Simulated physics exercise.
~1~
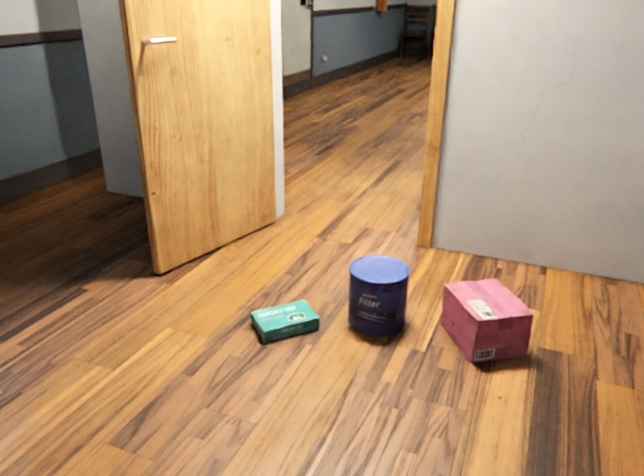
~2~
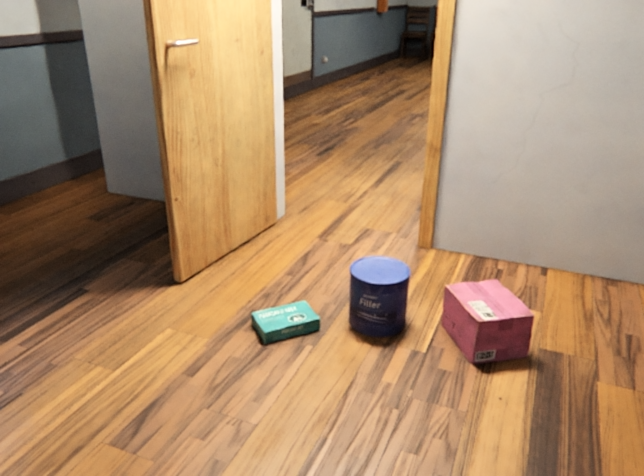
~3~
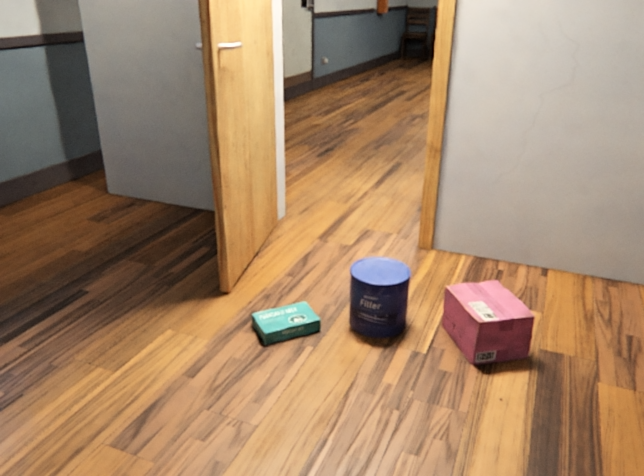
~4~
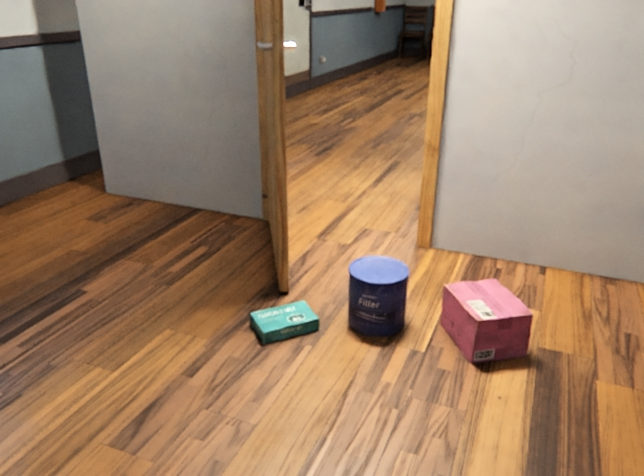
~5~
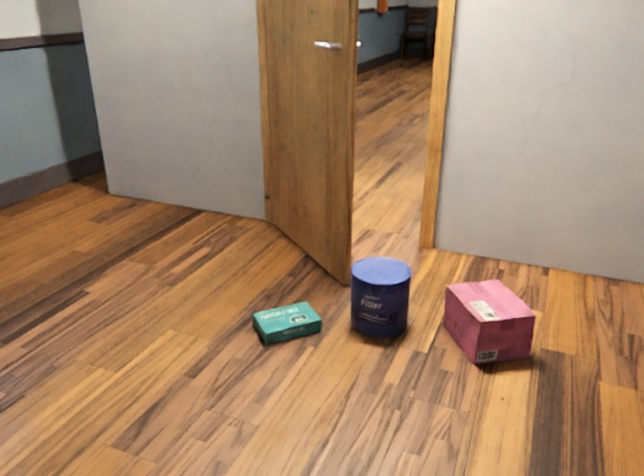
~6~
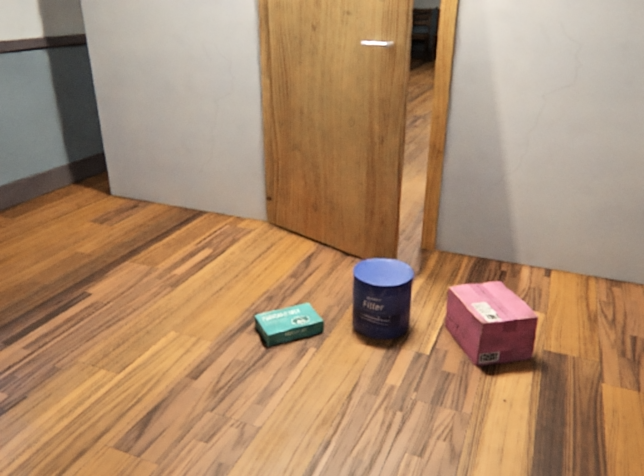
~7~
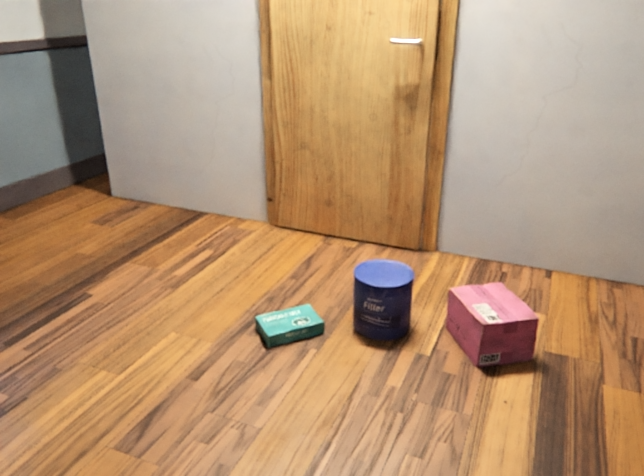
In this clip, a wooden door stands wide open behind a turquoise packet, a blue pail and a pink parcel on a wood floor. The door gradually swings toward its frame and ends closed, while the three objects stay in place.
